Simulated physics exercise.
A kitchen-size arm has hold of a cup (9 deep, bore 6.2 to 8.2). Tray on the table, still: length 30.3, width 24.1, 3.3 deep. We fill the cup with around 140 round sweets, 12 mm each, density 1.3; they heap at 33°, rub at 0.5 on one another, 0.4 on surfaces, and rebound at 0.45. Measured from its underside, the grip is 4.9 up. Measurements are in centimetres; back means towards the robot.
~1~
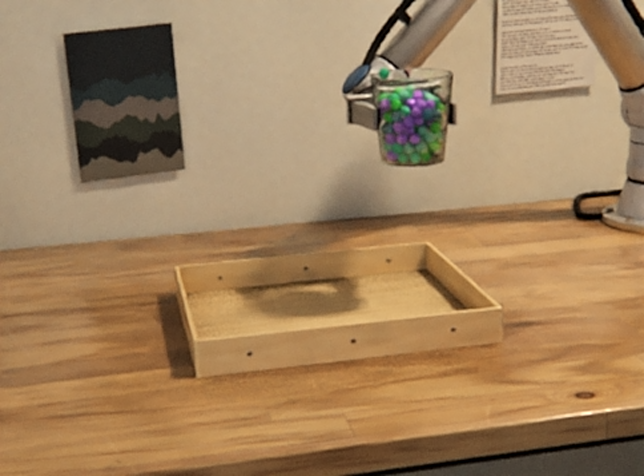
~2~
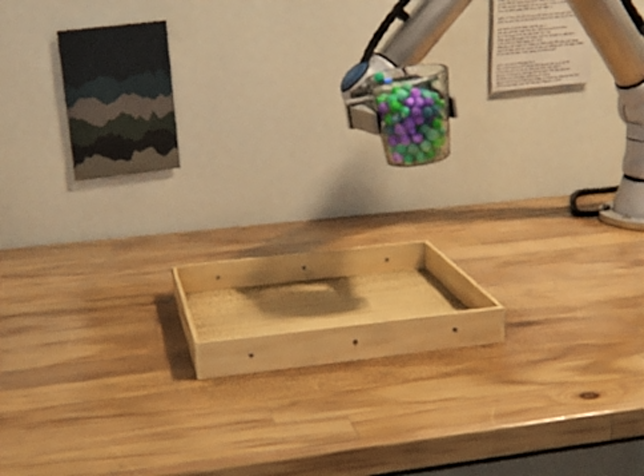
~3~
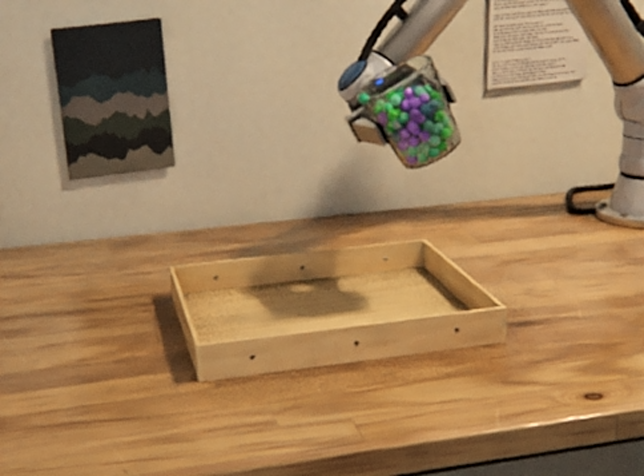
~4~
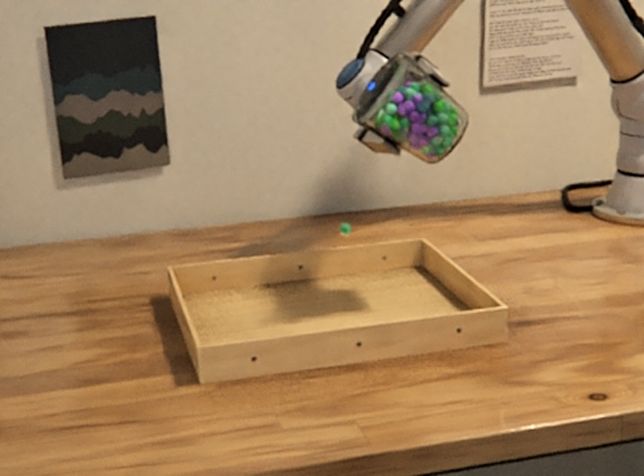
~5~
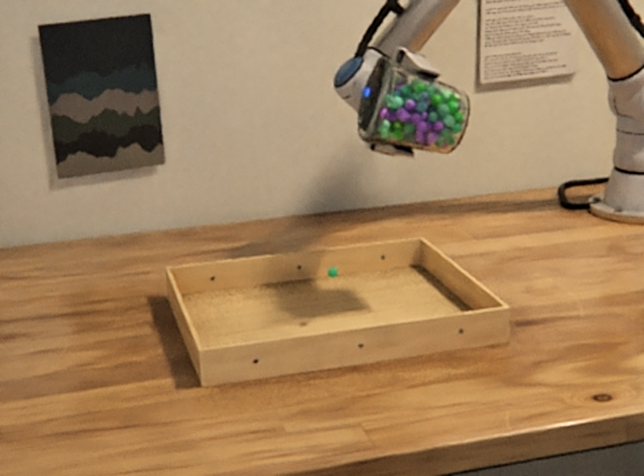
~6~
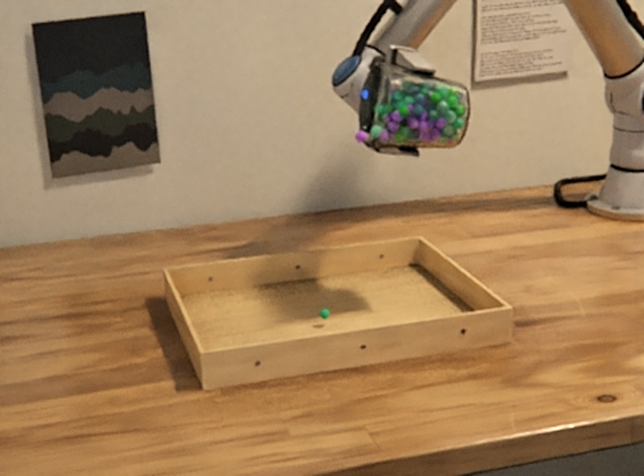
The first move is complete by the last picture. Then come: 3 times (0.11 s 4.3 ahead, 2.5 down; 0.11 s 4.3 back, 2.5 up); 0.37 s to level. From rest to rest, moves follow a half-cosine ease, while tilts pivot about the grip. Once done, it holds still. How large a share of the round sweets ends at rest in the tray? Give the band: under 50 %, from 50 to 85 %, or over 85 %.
The share falls between 50 and 85 %.
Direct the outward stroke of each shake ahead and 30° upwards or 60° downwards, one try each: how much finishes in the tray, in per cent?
I'd say close to 95 percent for the first and close to 35 percent for the second.
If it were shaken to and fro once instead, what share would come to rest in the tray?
It would then be around 40 per cent.
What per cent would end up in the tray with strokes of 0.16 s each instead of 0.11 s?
The share would be near 55 %.
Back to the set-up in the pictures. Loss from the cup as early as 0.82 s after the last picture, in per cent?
65 %.
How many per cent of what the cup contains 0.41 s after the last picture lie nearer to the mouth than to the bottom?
Roughly 80 %.
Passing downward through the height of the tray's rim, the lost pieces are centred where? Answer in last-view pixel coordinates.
Centre: About (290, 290).
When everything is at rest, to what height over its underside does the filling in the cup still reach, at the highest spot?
Top of the fill: Near 5.0 cm.
Then, 0.41 s on, tilted 78° forward, highest piece 21 above the table; 77 in the cup, 46 in the tray, 15 in flight or on a rim.
Then, 0.82 s on, tilted 46° forward, highest piece 22 above the table; 83 in the tray, 50 in the cup, 5 in flight or on a rim.
Then, 1.23 s on, level, highest piece 22 above the table; 88 in the tray, 50 in the cup.
Then, 2.28 s on, level, highest piece 22 above the table; 88 in the tray, 50 in the cup.
In the end, 88 in the tray, 50 in the cup. That is 64 % in the tray.
